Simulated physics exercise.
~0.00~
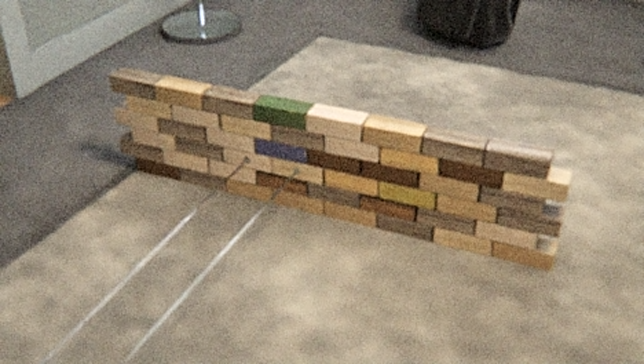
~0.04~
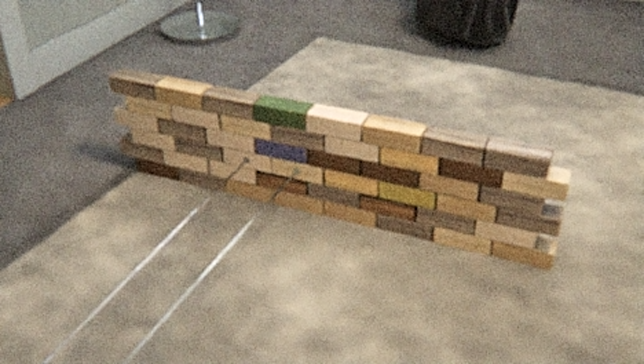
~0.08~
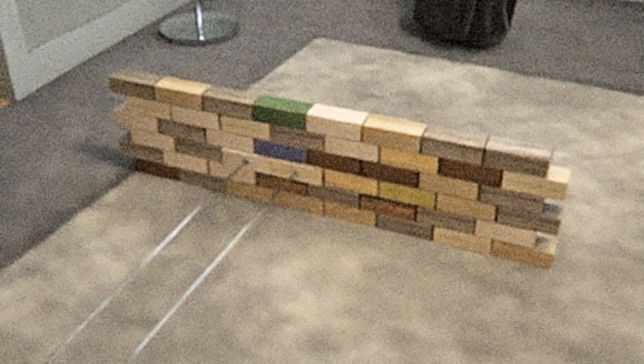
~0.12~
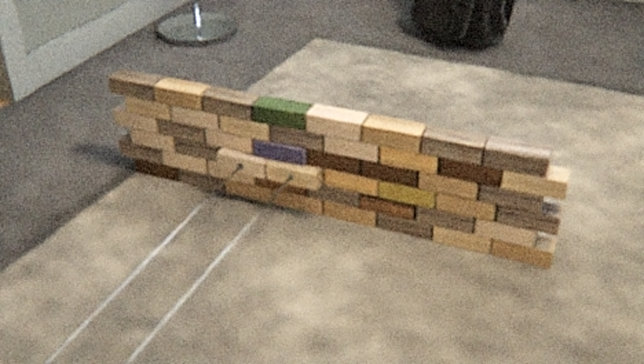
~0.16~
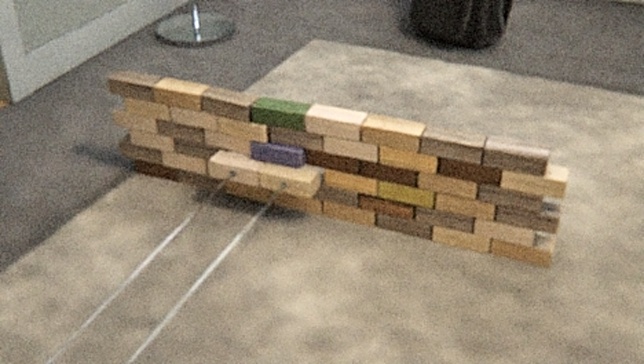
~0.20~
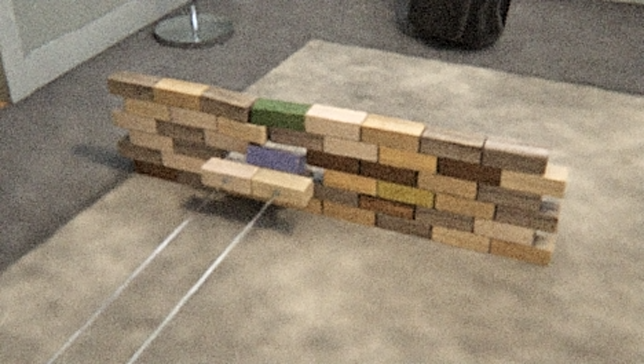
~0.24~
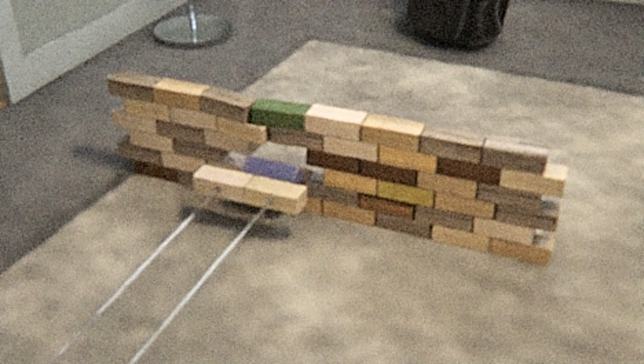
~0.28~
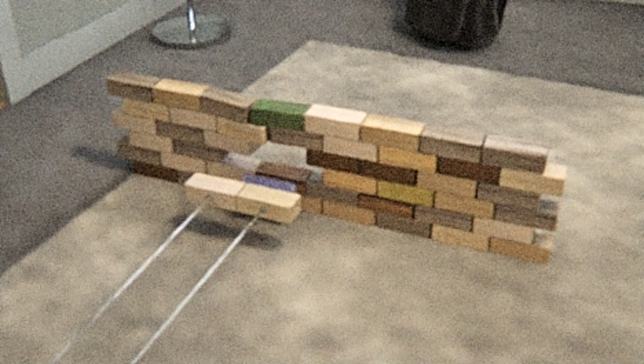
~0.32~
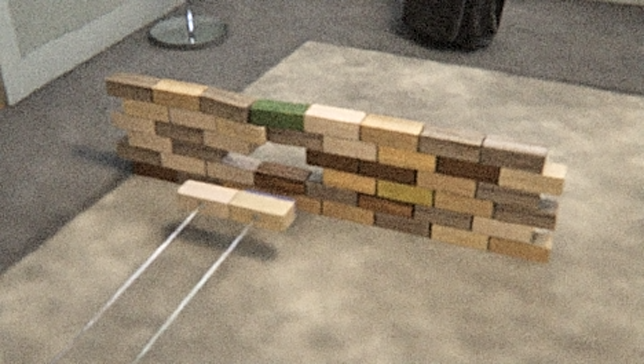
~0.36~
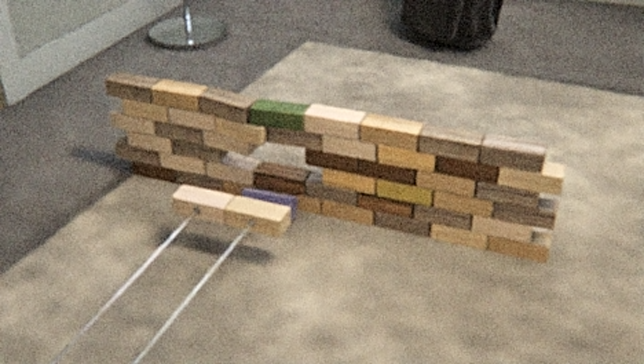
Two thin rods drawing a pair of pale blocks from a wooden block wall, the blue block above tumbling down behind them.
